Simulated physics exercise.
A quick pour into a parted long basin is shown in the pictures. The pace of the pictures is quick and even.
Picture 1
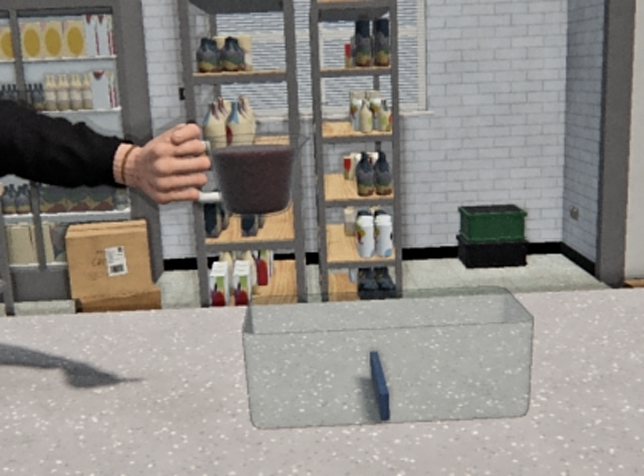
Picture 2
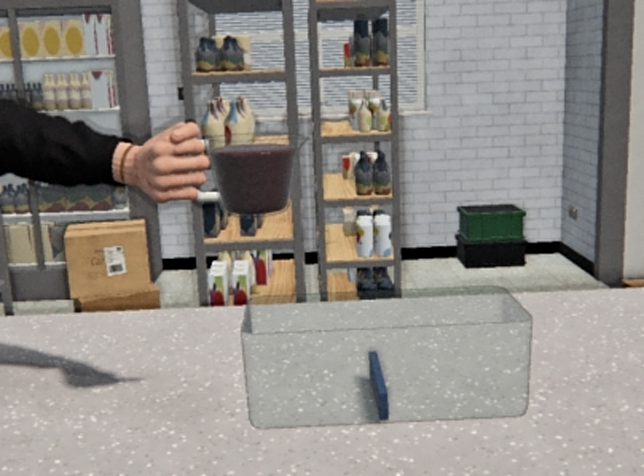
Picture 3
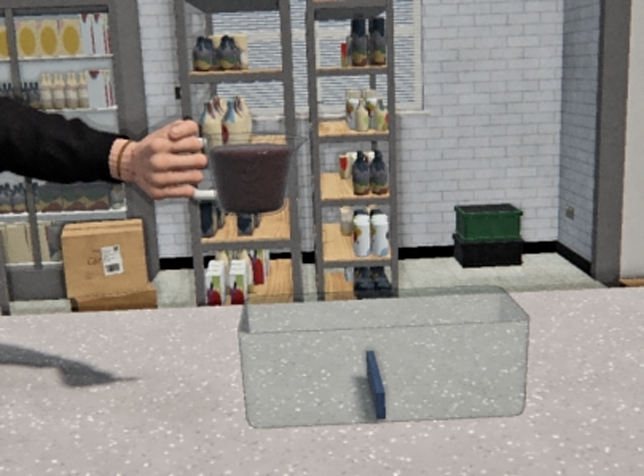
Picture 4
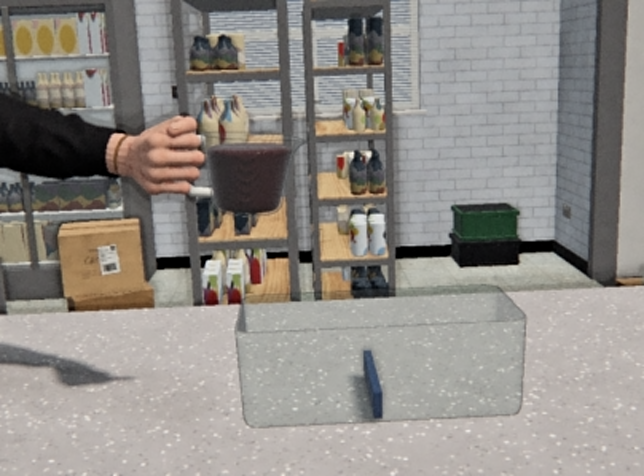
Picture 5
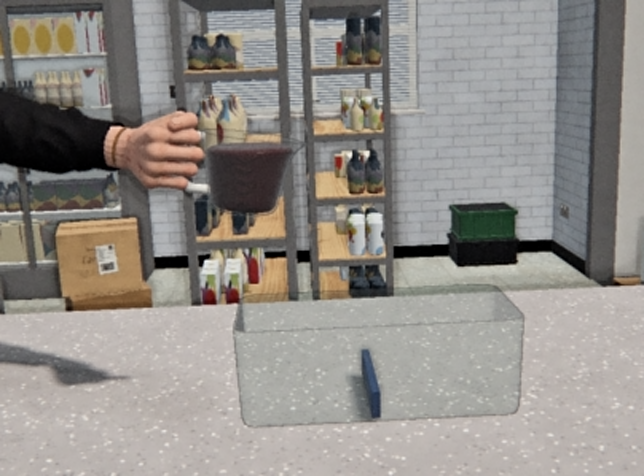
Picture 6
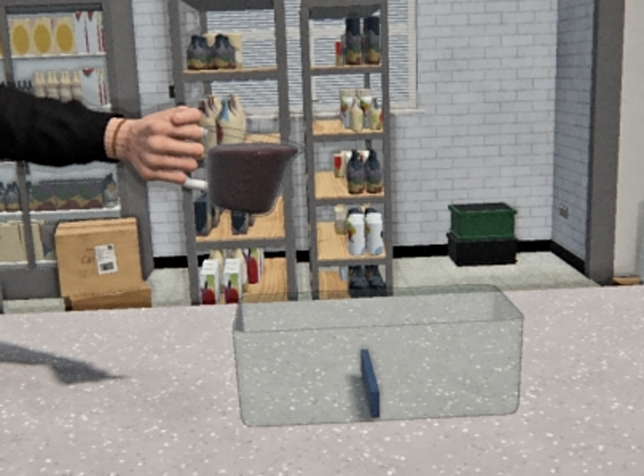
In a shop stockroom, a hand holding a dark cup above a clear, divided basin, slowly tilting it to the right.
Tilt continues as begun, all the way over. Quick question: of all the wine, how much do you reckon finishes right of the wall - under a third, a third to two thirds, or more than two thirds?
I'd say a third to two thirds.
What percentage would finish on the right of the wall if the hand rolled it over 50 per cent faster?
I'd estimate about 35 percent ends up there.
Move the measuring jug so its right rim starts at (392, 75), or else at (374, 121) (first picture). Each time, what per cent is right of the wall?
About 90 per cent, then about 90 per cent.
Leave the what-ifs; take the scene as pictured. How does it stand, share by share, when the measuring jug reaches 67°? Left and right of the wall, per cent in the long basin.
Left part 5 %; right part 5 %.
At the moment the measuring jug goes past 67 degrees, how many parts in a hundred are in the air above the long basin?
About 30 per cent.
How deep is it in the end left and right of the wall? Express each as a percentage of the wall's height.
Left 30 %, right 30 %.
A moment on, the measuring jug is tipped part way and 62 per cent is still to pour, 3 is left of the wall and 6 right of it.
Next, the measuring jug is tipped on its side and 10 per cent is still to pour, 26 is left of the wall and 46 right of it.
Then the measuring jug is tipped right over and 0 per cent is still to pour, 49 is left of the wall and 49 right of it.
Later the measuring jug is tipped right over and 0 per cent is still to pour, 49 is left of the wall and 50 right of it.
In the end 49 per cent lies left of the wall, 50 right of it and 1 outside.
